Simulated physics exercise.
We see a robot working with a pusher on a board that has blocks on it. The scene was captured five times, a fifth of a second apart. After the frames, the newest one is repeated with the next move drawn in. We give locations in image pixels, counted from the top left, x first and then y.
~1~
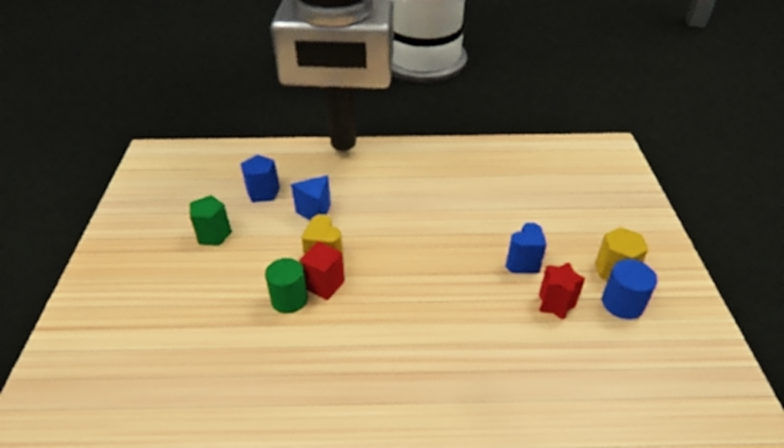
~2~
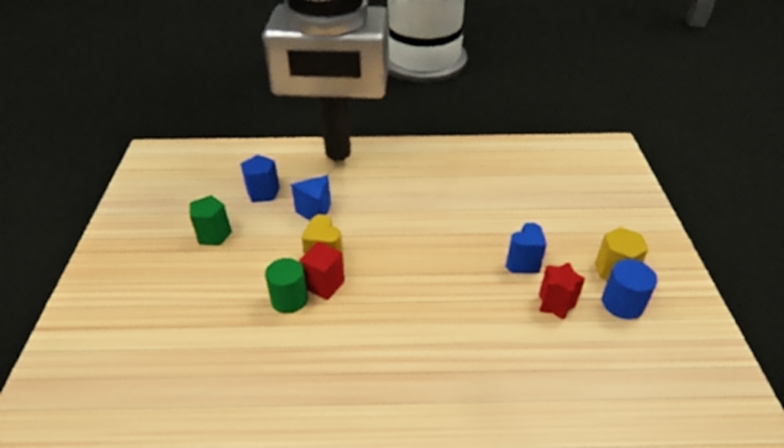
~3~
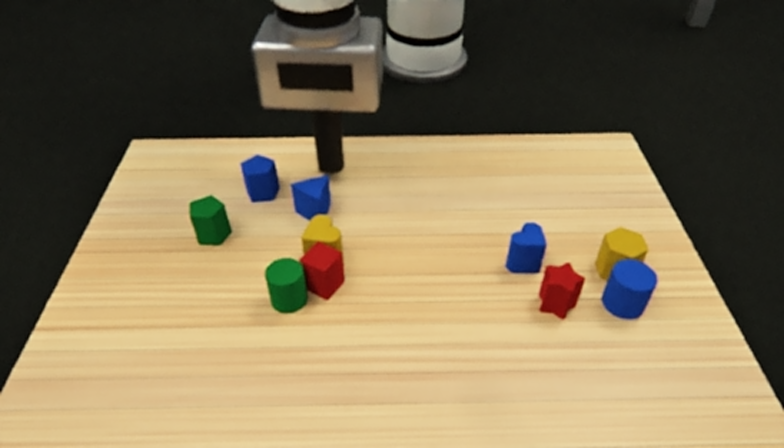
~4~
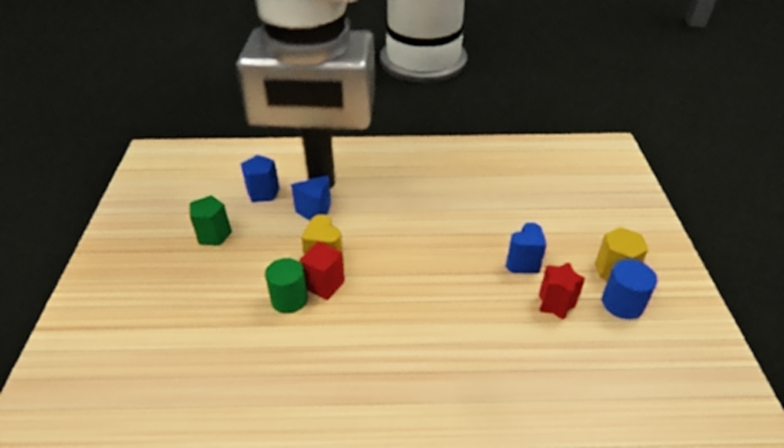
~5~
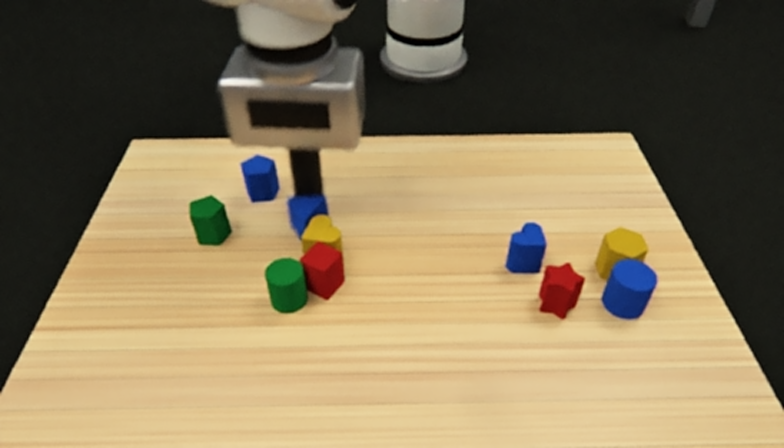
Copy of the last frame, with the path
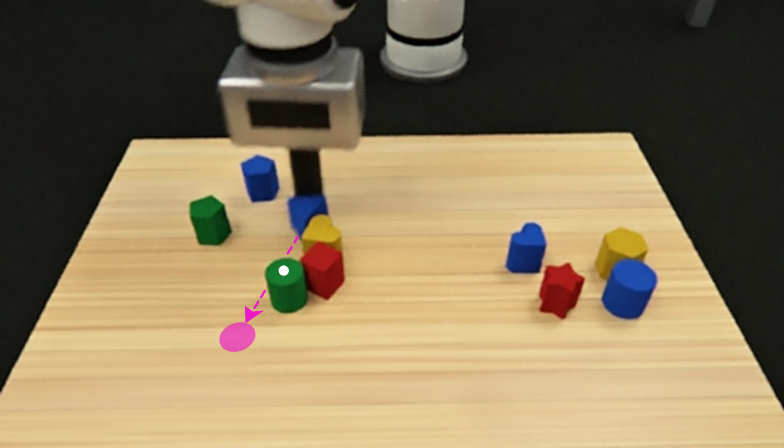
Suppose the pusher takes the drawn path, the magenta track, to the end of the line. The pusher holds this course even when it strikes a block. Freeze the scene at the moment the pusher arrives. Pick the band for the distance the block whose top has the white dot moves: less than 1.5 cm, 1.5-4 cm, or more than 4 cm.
It gets moved 1.5 to 4 cm.
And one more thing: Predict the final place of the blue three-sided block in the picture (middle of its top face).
For the centre of its top, I'd go with (288, 267).
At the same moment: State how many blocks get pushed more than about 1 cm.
Of all the blocks, two travel more than a centimetre.
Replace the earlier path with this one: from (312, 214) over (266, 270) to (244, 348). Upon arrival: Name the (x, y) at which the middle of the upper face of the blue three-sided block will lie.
By then it is at (289, 248).
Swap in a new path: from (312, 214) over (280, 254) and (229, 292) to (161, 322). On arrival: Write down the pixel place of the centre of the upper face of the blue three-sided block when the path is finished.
The point I'd pick in the picture is (285, 248).
The line goes in a line from (312, 214) to (237, 337); the dot is on the green round block.
The first path, step by step. One third of the way, pusher at (288, 240); blue three-sided block at (287, 242), turned 20° anticlockwise.
Two thirds of the way, pusher at (263, 280); green round block at (283, 293); blue three-sided block at (288, 267), turned 65° anticlockwise; red square block at (324, 257), turned 15° anticlockwise.
At the end, pusher at (234, 327); green round block at (284, 293); blue three-sided block at (288, 267), turned 70° anticlockwise; red square block at (324, 257), turned 15° anticlockwise; yellow heart block unmoved.
